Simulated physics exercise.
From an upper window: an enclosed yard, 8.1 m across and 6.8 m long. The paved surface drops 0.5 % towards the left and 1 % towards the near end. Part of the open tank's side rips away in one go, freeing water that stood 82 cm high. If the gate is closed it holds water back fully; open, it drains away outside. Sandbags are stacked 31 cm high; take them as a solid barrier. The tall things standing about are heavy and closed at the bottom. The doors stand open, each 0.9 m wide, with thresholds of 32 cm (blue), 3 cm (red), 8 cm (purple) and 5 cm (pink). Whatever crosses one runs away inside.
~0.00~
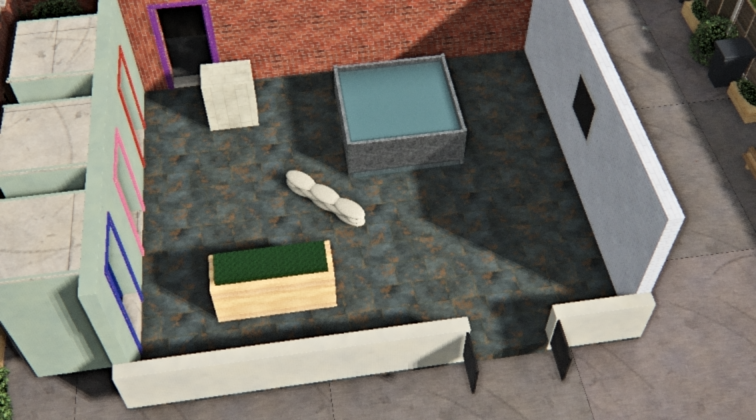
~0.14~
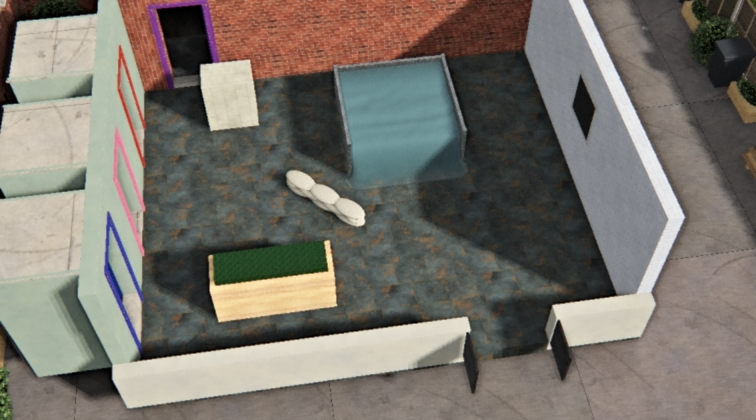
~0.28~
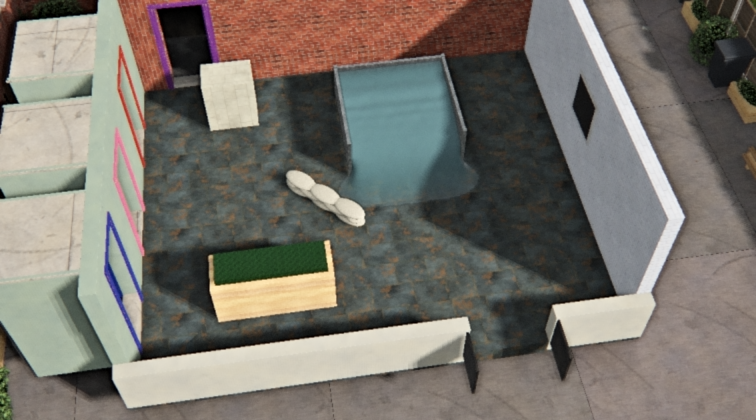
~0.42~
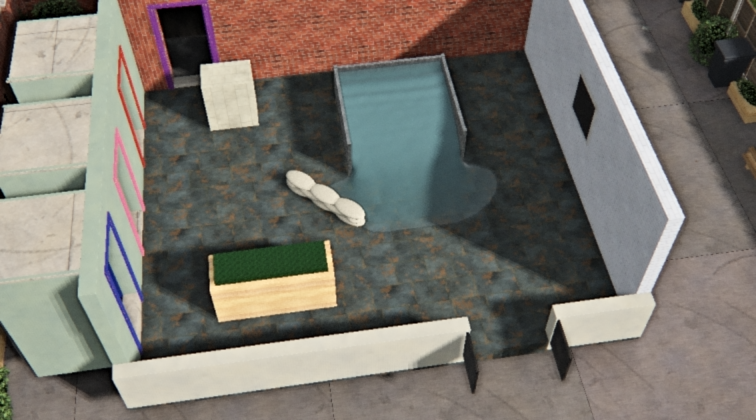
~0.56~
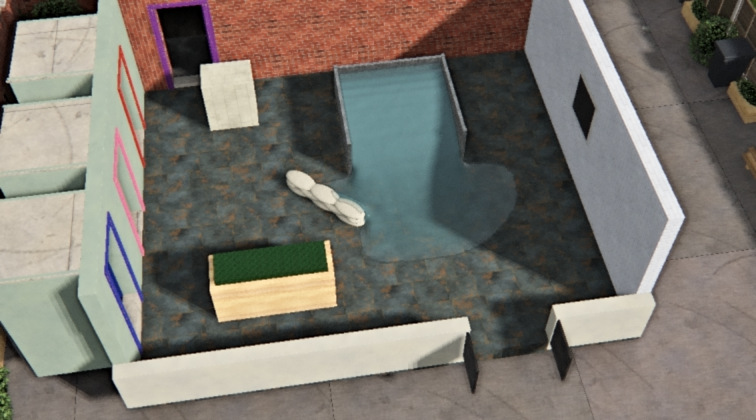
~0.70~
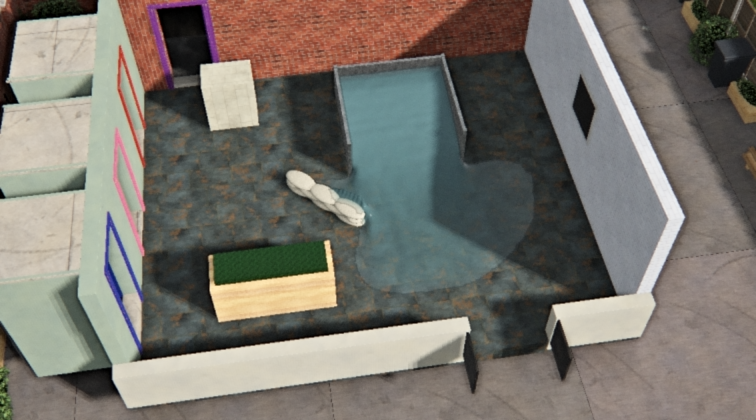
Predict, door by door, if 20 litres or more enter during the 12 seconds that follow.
Door by door: At the blue door it does not reach the limit; at the red door it exceeds the limit; at the purple door it stays under the limit; at the pink door it stays under the limit.
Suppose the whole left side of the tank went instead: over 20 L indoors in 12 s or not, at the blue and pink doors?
Against that limit: Blue below, pink past it.
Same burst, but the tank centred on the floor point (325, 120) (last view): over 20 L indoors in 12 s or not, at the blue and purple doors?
Against that limit: Blue below, purple under.
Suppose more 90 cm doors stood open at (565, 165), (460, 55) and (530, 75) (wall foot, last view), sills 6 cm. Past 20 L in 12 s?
In that order: Under, under, below.
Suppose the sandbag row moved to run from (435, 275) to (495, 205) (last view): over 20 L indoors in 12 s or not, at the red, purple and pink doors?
Against that limit: Red above, purple past it, pink past it.
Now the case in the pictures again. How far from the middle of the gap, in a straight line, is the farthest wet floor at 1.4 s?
Some 4.4 m out.
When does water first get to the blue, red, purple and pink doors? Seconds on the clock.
Blue 3.0 s, red 4.0 s, purple 3.8 s, pink 3.8 s.
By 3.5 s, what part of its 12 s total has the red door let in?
About 0 per cent.
After 1.4 s water covers 35 % of the floor and is deepest (46 cm) near (417, 347); blue door not reached, red door not reached, purple door not reached, pink door not reached.
After 2.2 s water covers 45 % of the floor and is deepest (42 cm) near (428, 345); blue door not reached, red door not reached, purple door not reached, pink door not reached.
After 3.5 s water covers 55 % of the floor and is deepest (31 cm) near (142, 356); blue door 19 cm at the sill, 0 L in, red door not reached, purple door not reached, pink door not reached.
After 7.0 s water covers 90 % of the floor and is deepest (14 cm) near (141, 386); blue door 11 cm at the sill, 0 L in, red door 5 cm at the sill, 5 L in, purple door 1 cm at the sill, 0 L in, pink door 5 cm at the sill, 0 L in.
After 12.0 s water covers 100 % of the floor and is deepest (10 cm) near (141, 386); blue door 7 cm at the sill, 0 L in, red door 7 cm at the sill, 37 L in, purple door 4 cm at the sill, 2 L in, pink door 4 cm at the sill, 0 L in.
